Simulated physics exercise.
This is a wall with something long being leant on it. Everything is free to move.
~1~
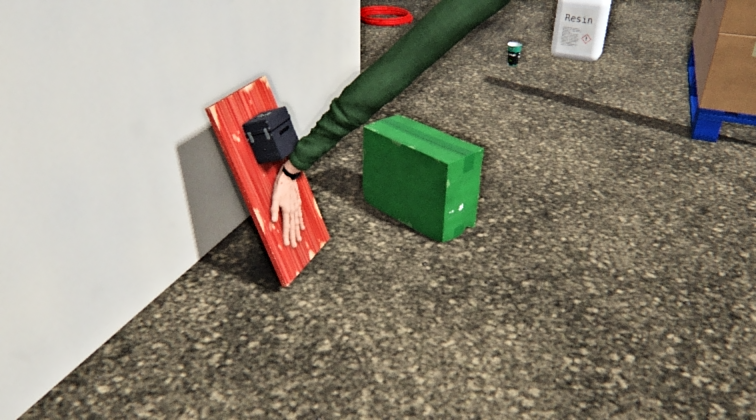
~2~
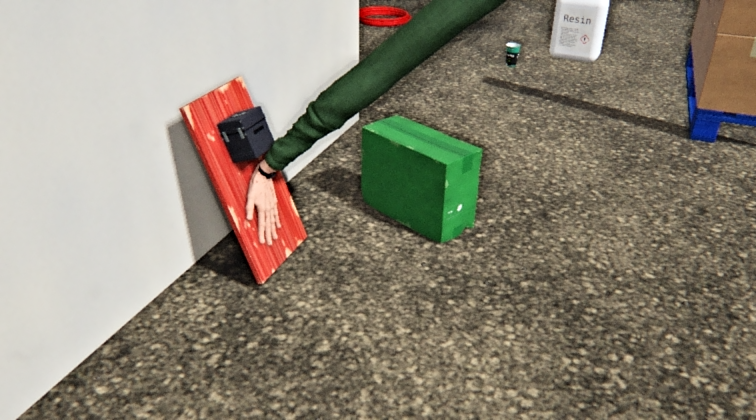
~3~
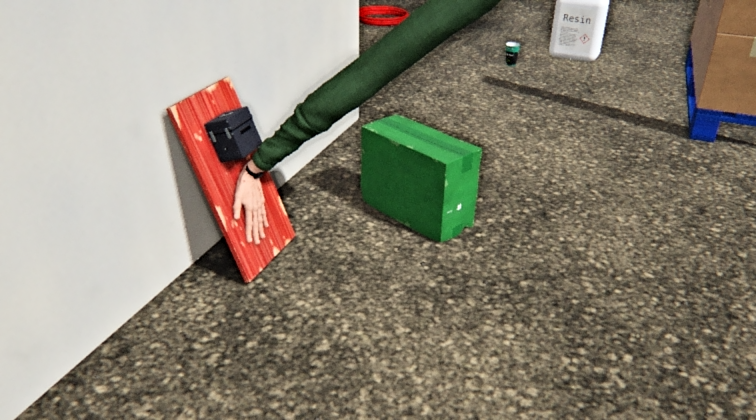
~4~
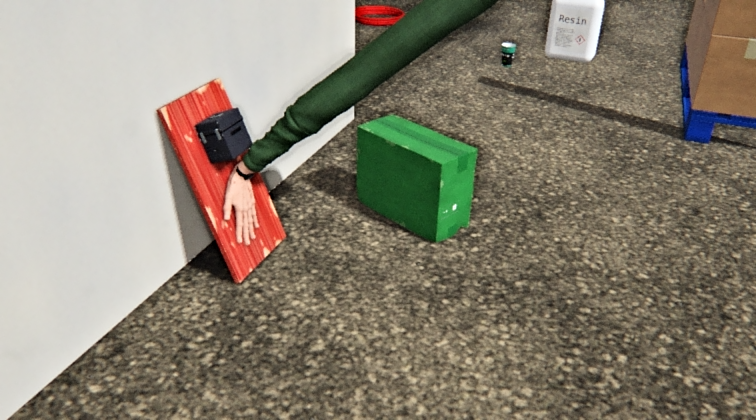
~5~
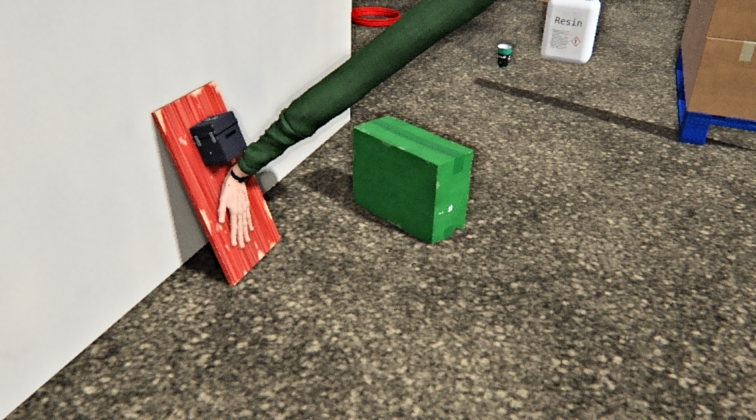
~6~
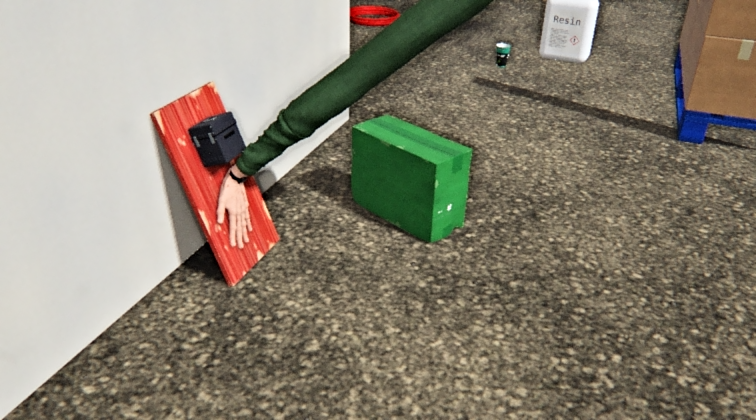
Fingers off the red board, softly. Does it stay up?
Outcome: The board remains leaning.
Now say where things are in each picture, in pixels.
The first frame shows on its way; red board (274, 181); green box (419, 177).
The second frame shows on its way; red board (250, 179); green box (418, 177).
The third frame shows on its way; red board (237, 179); green box (417, 177).
The fourth frame shows on its way; red board (228, 180); green box (413, 177).
The fifth frame shows propped up under the hand; red board (222, 182); green box (409, 178).
The sixth frame shows propped up under the hand; red board (221, 183); green box (408, 177).
Then, 0.20 s past the last view, nothing moves.
Then, 0.50 s past the last view, red board resting near (221, 183).
Finally, both still in place. Final places as the last picture's camera would see them, red board near (221, 183). The board stays up.
